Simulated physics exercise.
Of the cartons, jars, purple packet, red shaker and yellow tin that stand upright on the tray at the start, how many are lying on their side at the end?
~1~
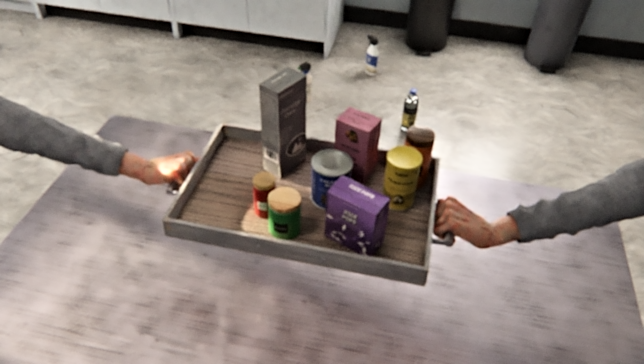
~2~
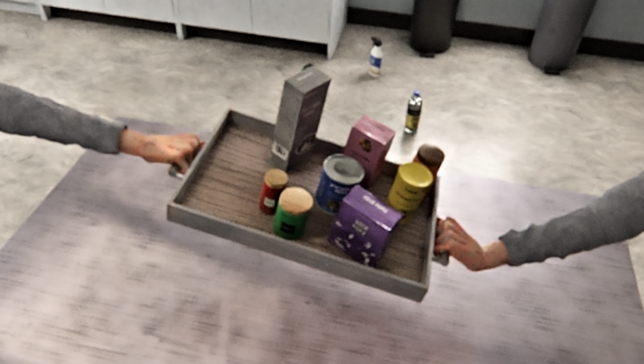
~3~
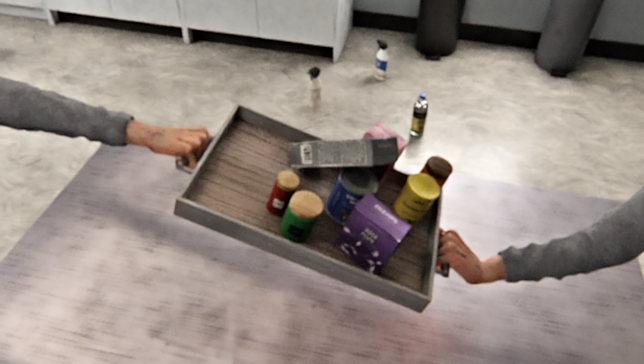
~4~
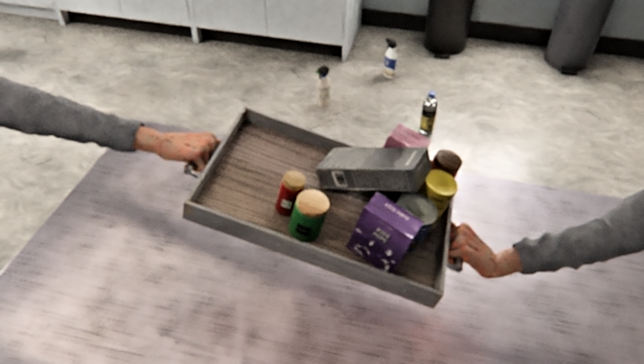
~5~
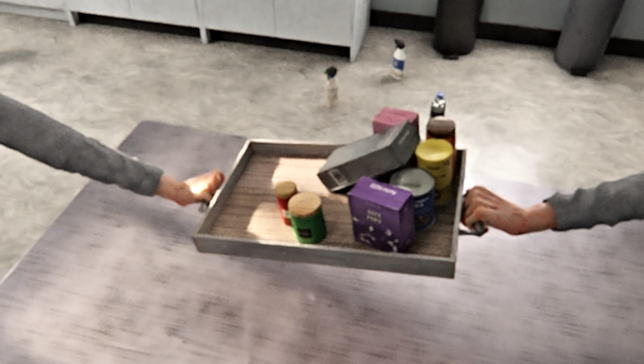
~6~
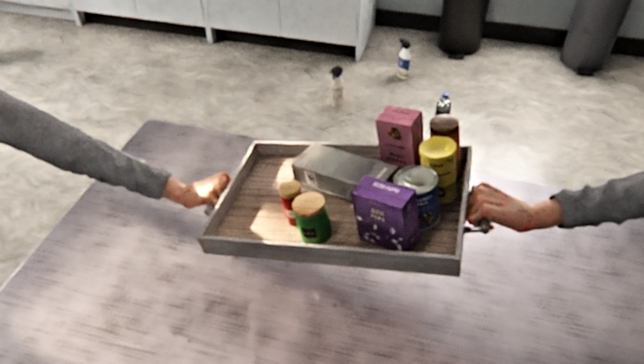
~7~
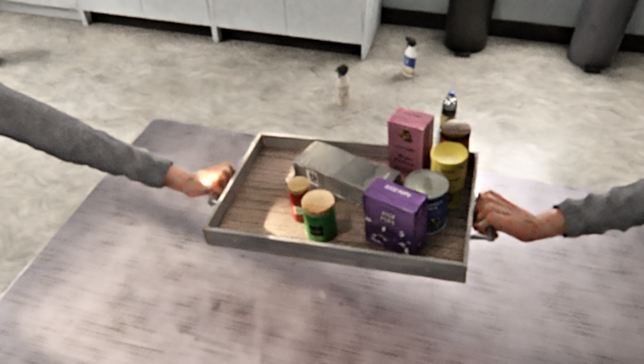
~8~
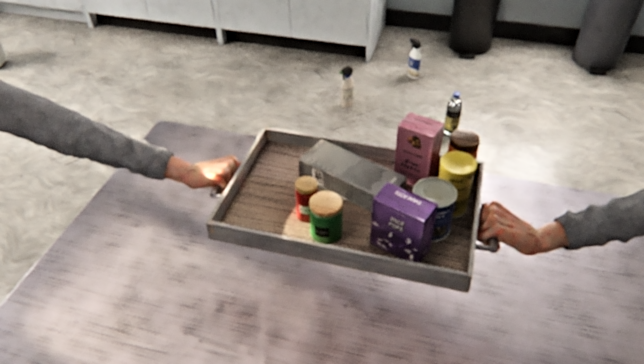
Only one of them is lying on its side at the end, and it is the grey carton.
At first, two hands hold a wooden tray by its handles above a mat, with a tall grey carton standing among jars, tins, a pink carton and a purple packet. The hands tip the tray down to the right, and the grey carton leans, then topples toward the right side. The blue tin slides right too, while the pink carton and yellow tin lean. The tray then tips the other way, and the grey carton shifts back left. Finally the tray levels out, with the grey carton lying on its side and the pink carton and yellow tin upright.
